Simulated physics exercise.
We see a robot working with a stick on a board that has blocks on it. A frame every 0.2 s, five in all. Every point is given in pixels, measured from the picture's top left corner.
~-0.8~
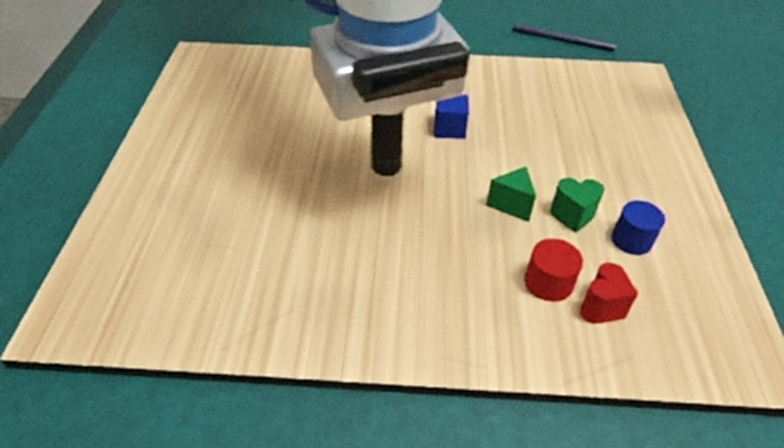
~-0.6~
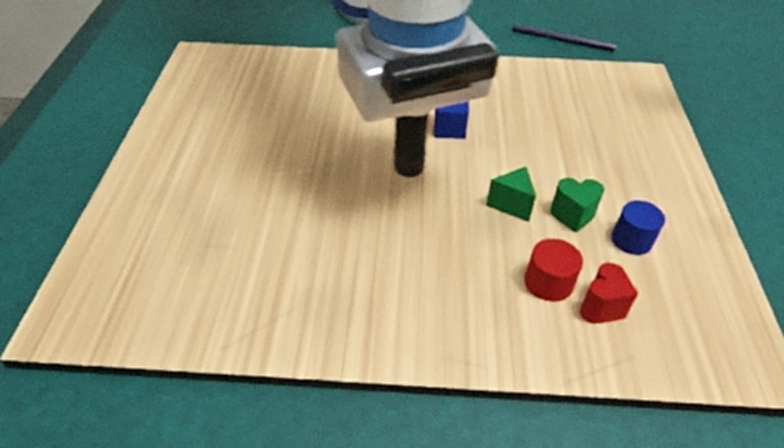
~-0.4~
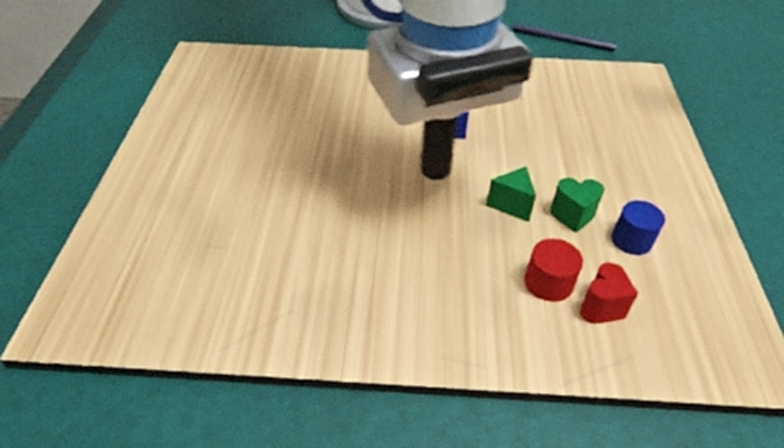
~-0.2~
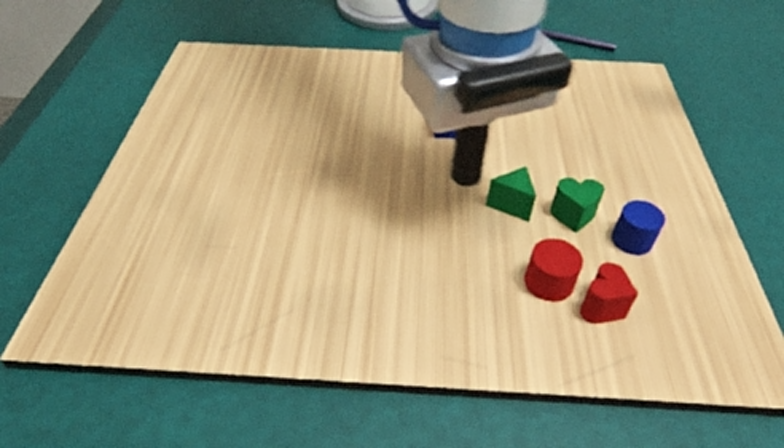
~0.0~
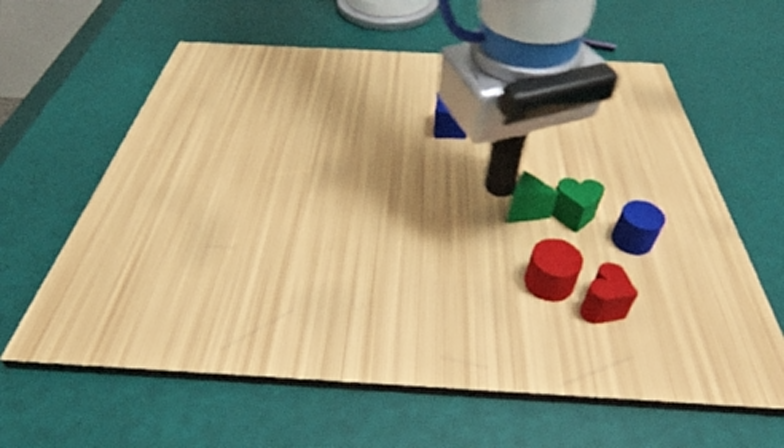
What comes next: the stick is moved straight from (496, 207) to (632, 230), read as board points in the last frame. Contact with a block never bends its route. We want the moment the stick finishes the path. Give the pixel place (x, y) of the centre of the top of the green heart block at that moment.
The middle of its top is at (648, 182).
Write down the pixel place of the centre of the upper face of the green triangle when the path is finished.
Near (622, 224).
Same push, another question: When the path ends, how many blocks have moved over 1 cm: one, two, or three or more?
Once the path ends, three or more blocks will have shifted.
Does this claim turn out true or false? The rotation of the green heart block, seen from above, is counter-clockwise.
It is true.
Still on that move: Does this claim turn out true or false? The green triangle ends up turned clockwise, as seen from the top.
It is true.
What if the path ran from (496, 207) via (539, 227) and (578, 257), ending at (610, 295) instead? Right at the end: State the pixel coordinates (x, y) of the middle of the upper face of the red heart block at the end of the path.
Put as a pixel place, it's (621, 303).
The first path, step by step. One third of the way, stick at (546, 195); green triangle at (576, 202); green heart block at (594, 187).
Two thirds of the way, stick at (593, 203); green triangle at (612, 217), turned 45° clockwise; green heart block at (622, 185).
At the end, stick at (641, 211); green triangle at (622, 224), turned 70° clockwise; red disc unmoved; green heart block at (647, 182), turned 35° anticlockwise; blue disc at (676, 226).
